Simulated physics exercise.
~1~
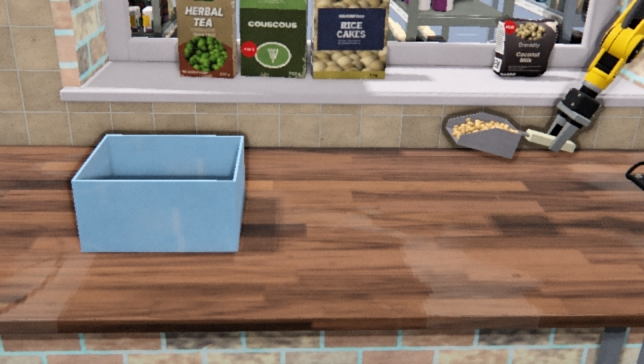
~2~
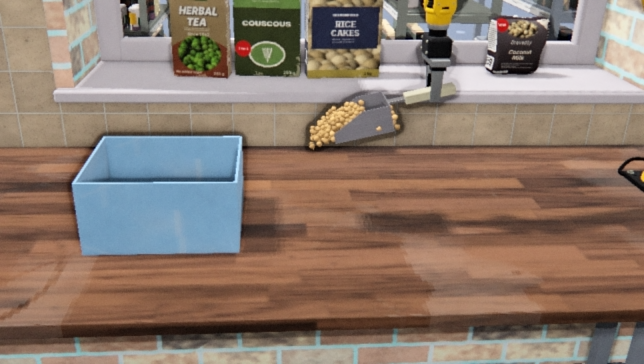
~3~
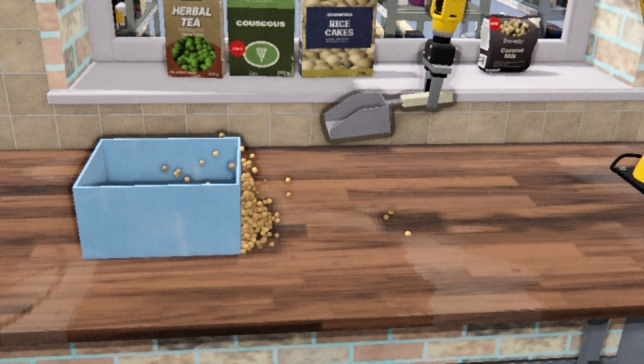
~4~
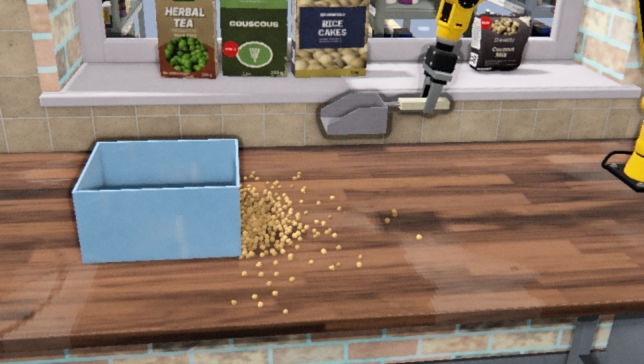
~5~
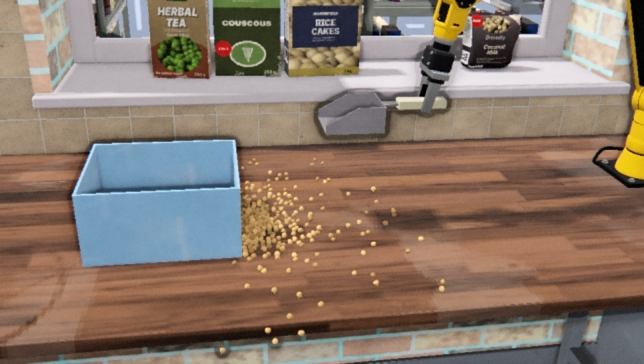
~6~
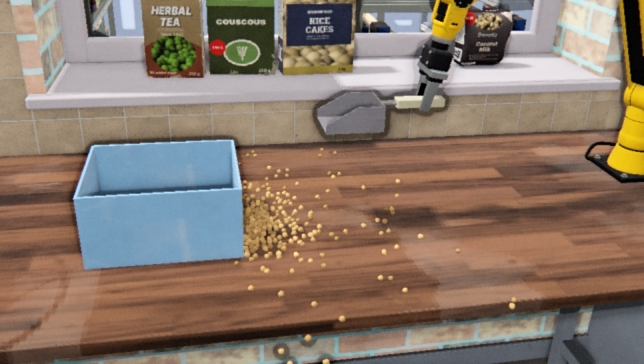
A yellow and black robot arm holds a grey scoop of dried chickpeas above a brown wooden kitchen counter, seen from the front and slightly above as the view drifts gently. A light blue open bin stands at the left, and packets of herbal tea, couscous and rice cakes line the windowsill behind. The arm carries the scoop left towards the bin and tips its load out. A few chickpeas drop into the bin, but most land beside its right wall. They scatter across the counter, some rolling over the front edge, while the emptied scoop hangs still.
